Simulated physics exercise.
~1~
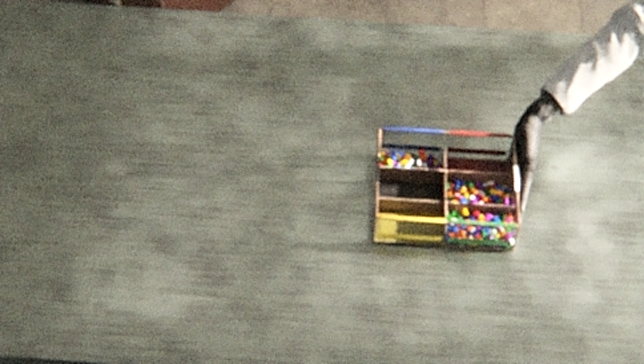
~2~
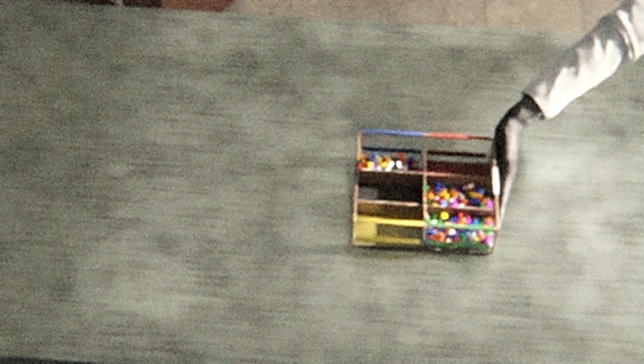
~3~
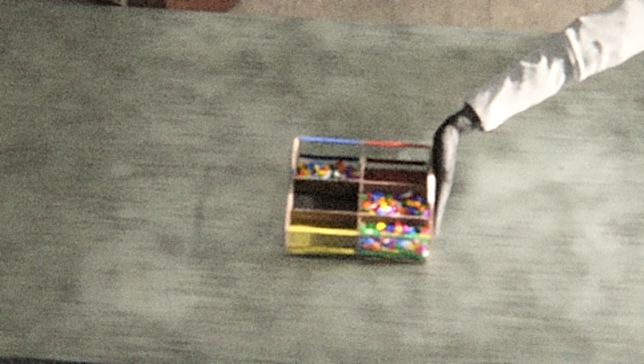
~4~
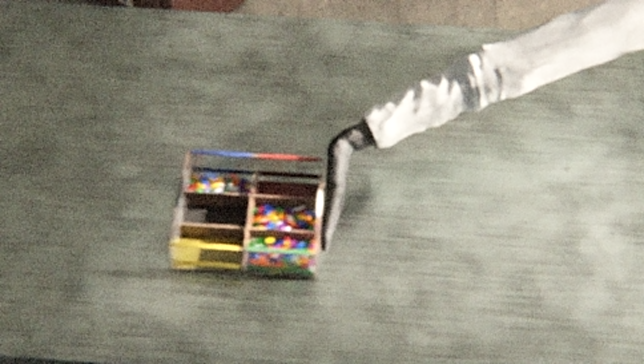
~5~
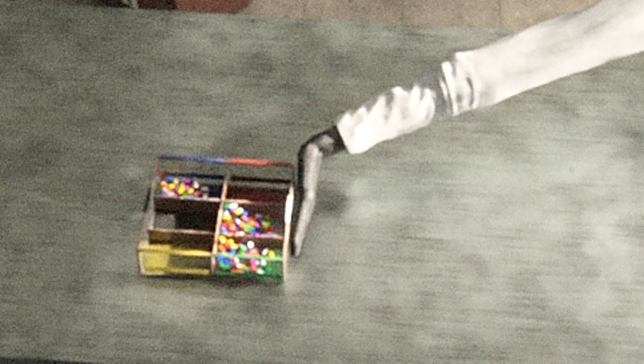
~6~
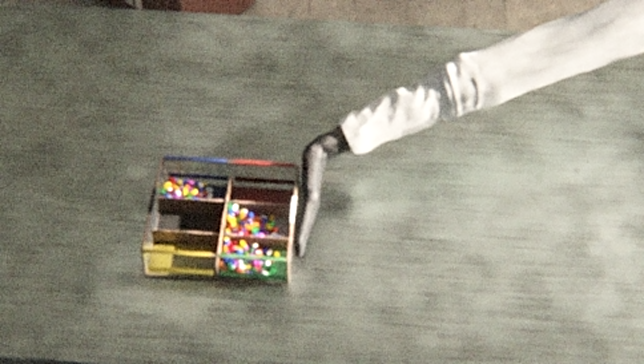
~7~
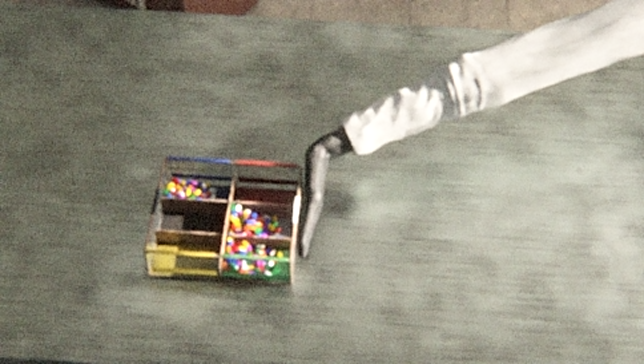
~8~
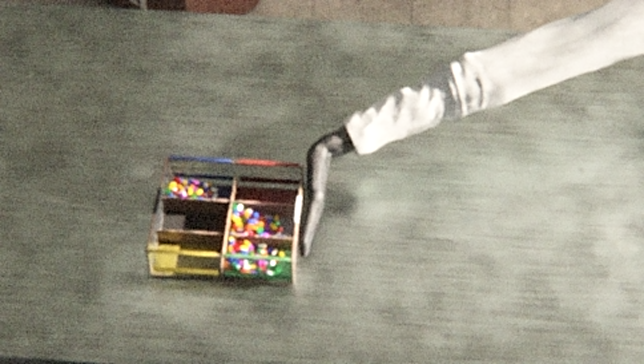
A dark hand in a loose white sleeve reaches in from the upper right, seen from above, over a grey-green surface with a strip of brownish floor along the top edge. The hand rests against the right side of a divided tray with blue, red, yellow and green edges. Small bright, multicoloured pieces fill some compartments, while others look empty. The tray slides left with the hand beside it, slowly at first, then faster and slightly downward. It slows and settles left of centre, barely shifting afterward, with the hand still alongside and the pieces still in their compartments.
